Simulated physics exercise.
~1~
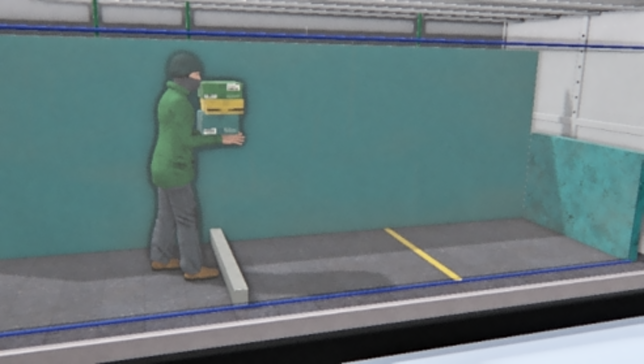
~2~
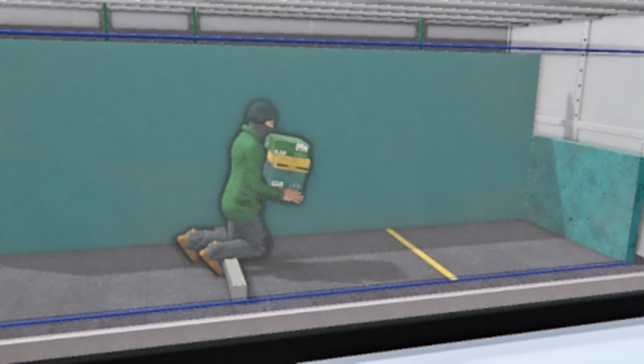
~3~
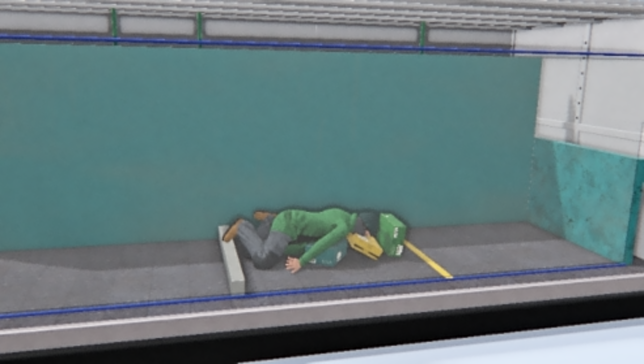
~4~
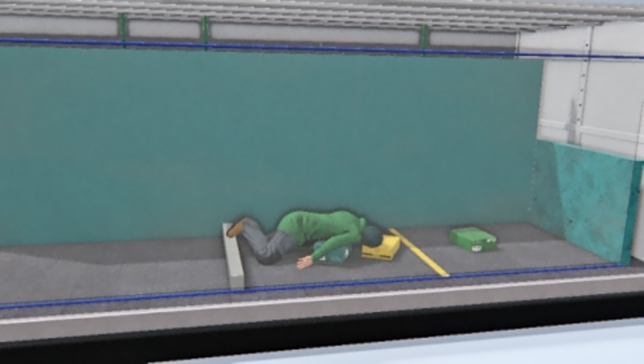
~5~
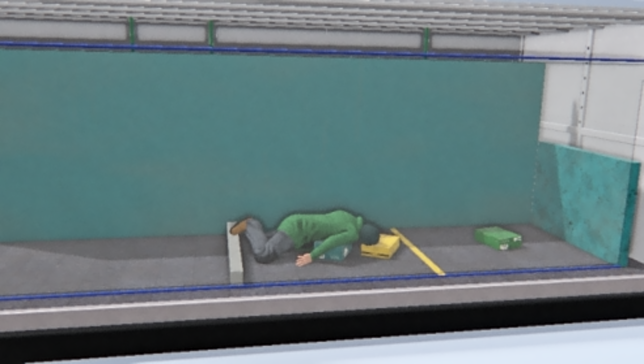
To begin with, a figure in a green top, grey trousers and a dark head covering stands behind a low pale rail, hugging a stack of green, yellow and teal parcels. The figure pitches to the right over the rail, knees bending and both arms still around the stack. The body then drops flat to the floor, feet by the rail, as the parcels come apart. The green parcel tumbles over the yellow line and slides farther right. Finally, the figure lies face down, with head, yellow parcel and teal parcel short of the line and the green parcel beyond it.
